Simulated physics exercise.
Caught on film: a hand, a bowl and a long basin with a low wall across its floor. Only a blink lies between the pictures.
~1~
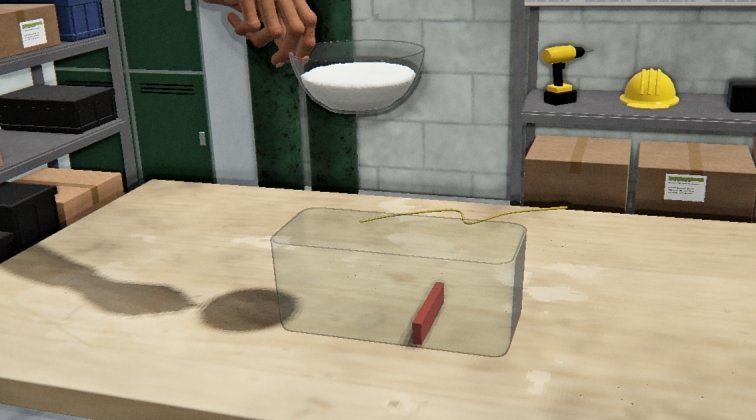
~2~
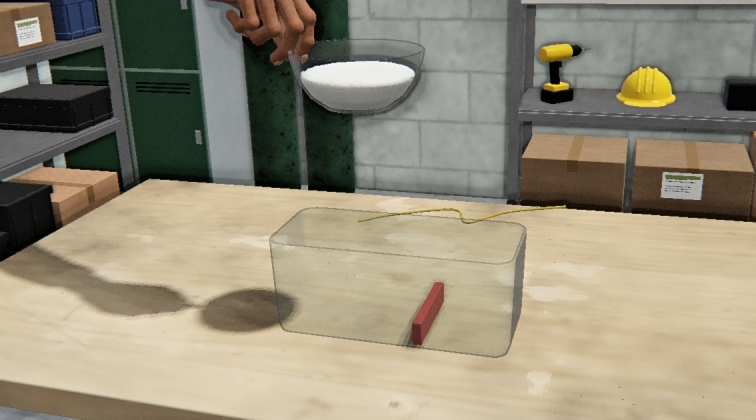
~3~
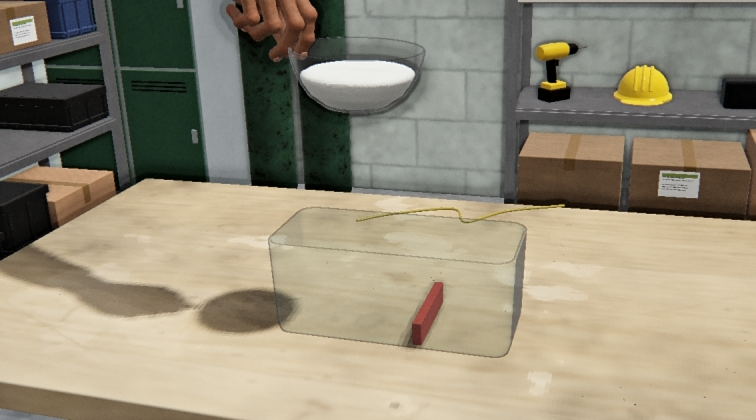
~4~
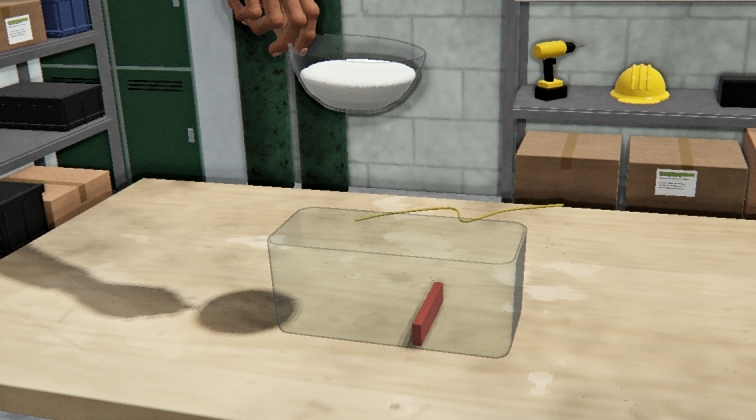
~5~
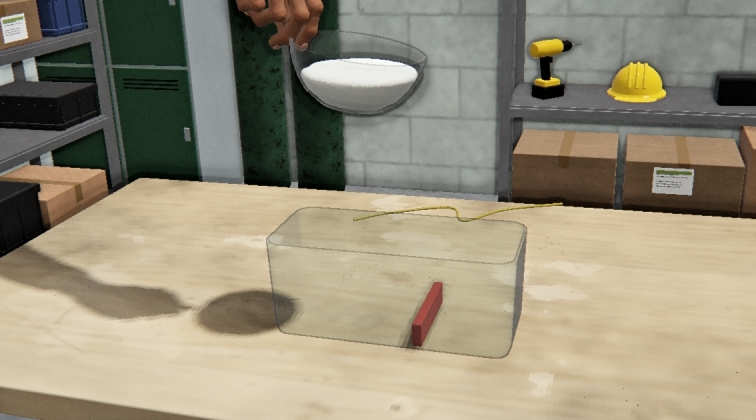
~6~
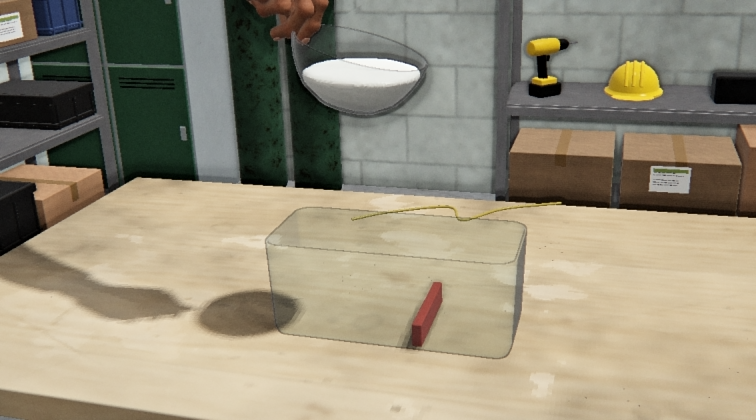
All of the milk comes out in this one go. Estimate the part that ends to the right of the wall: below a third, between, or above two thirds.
It comes to over two thirds.
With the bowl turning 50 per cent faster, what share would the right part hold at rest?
Near 60 %.
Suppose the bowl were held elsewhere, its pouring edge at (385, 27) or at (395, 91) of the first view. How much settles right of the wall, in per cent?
Roughly 65 per cent, and 65 per cent.
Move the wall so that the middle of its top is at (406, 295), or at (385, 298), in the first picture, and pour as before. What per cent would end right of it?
First some 90, then 90 per cent.
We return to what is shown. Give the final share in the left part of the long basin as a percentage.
Near 20 %.
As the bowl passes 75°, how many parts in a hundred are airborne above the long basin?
Close to 50 per cent.
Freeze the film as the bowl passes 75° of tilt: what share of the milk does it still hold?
Near 30 %.
A moment on, the bowl is tipped on its side and 32 per cent is still to pour, 0 is left of the wall and 20 right of it.
Next, the bowl is tipped right over and 0 per cent is still to pour, 13 is left of the wall and 83 right of it.
Then the bowl is tipped right over and 0 per cent is still to pour, 18 is left of the wall and 81 right of it.
Later the bowl is tipped right over and 0 per cent is still to pour, 19 is left of the wall and 81 right of it.
At rest 19 per cent lies left of the wall, 80 right of it and 1 outside.
